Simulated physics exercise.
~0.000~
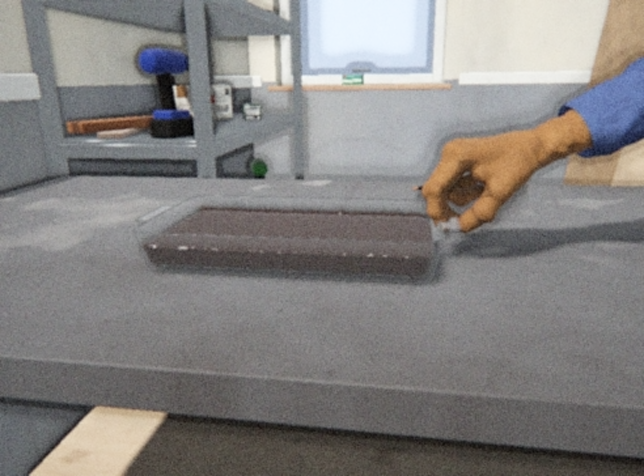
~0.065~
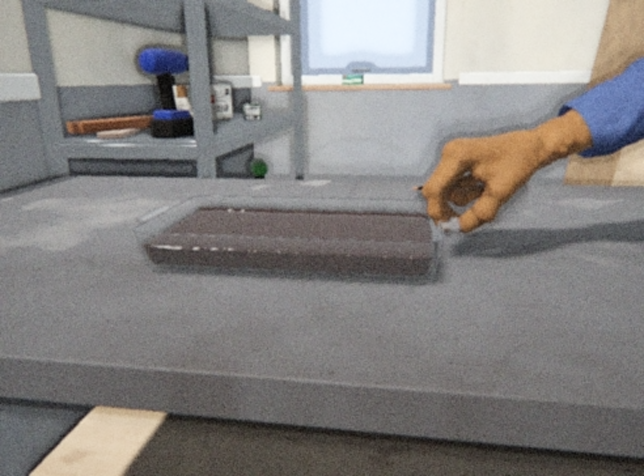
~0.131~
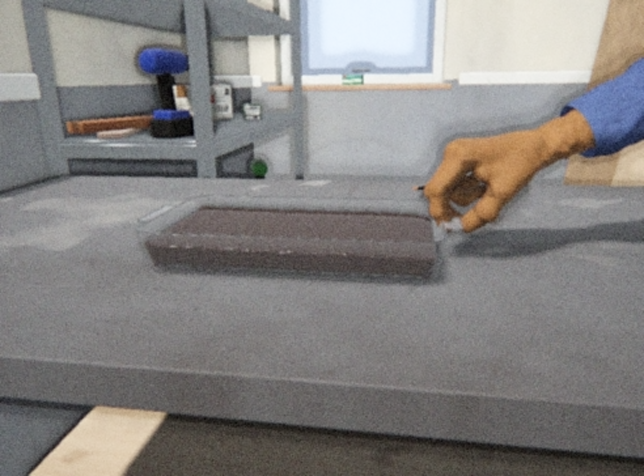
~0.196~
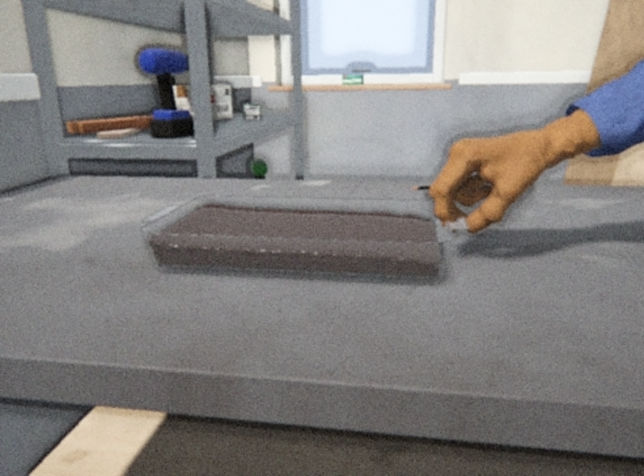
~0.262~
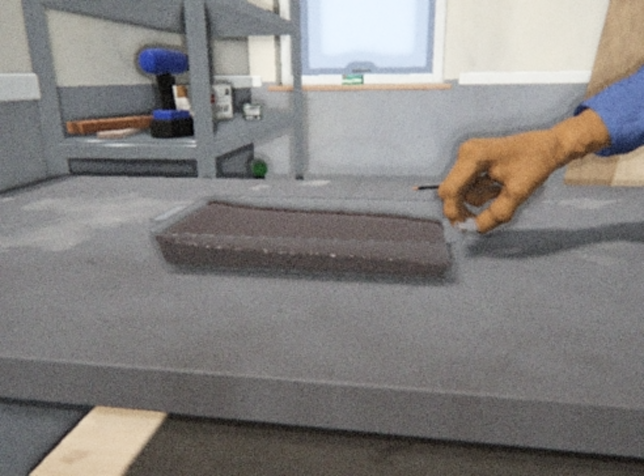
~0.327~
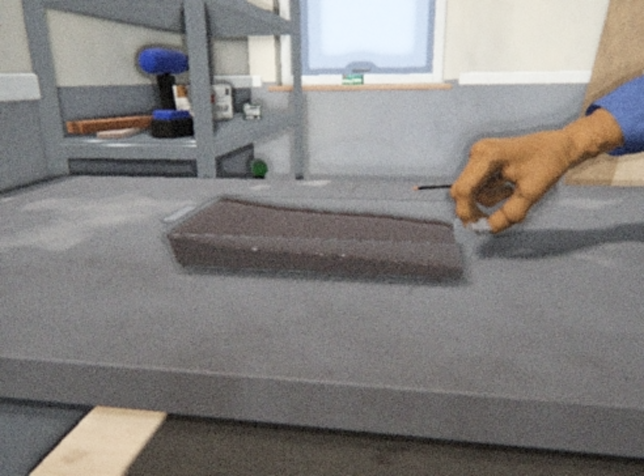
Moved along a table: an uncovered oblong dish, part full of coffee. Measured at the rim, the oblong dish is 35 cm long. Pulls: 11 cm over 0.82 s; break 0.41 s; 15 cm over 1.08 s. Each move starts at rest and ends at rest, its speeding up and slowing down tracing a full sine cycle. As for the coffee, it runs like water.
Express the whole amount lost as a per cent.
Around 20 percent is lost in total.
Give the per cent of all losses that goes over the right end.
Roughly 70 percent.
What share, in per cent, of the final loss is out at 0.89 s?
20 per cent, roughly.
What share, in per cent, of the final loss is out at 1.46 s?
40 per cent, roughly.
Then, 0.89 s in, it has gone 11 cm; 0 per cent is out over the left end and 3 over the right.
Then, 1.46 s in, it has gone 12 cm; 2 per cent is out over the left end and 6 over the right.
Then, 2.03 s in, it has gone 25 cm; 5 per cent is out over the left end and 6 over the right.
Then, 2.60 s in, it has gone 26 cm; 5 per cent is out over the left end and 14 over the right.
Finally, 20 per cent is out in all, 6 of it over the left end.
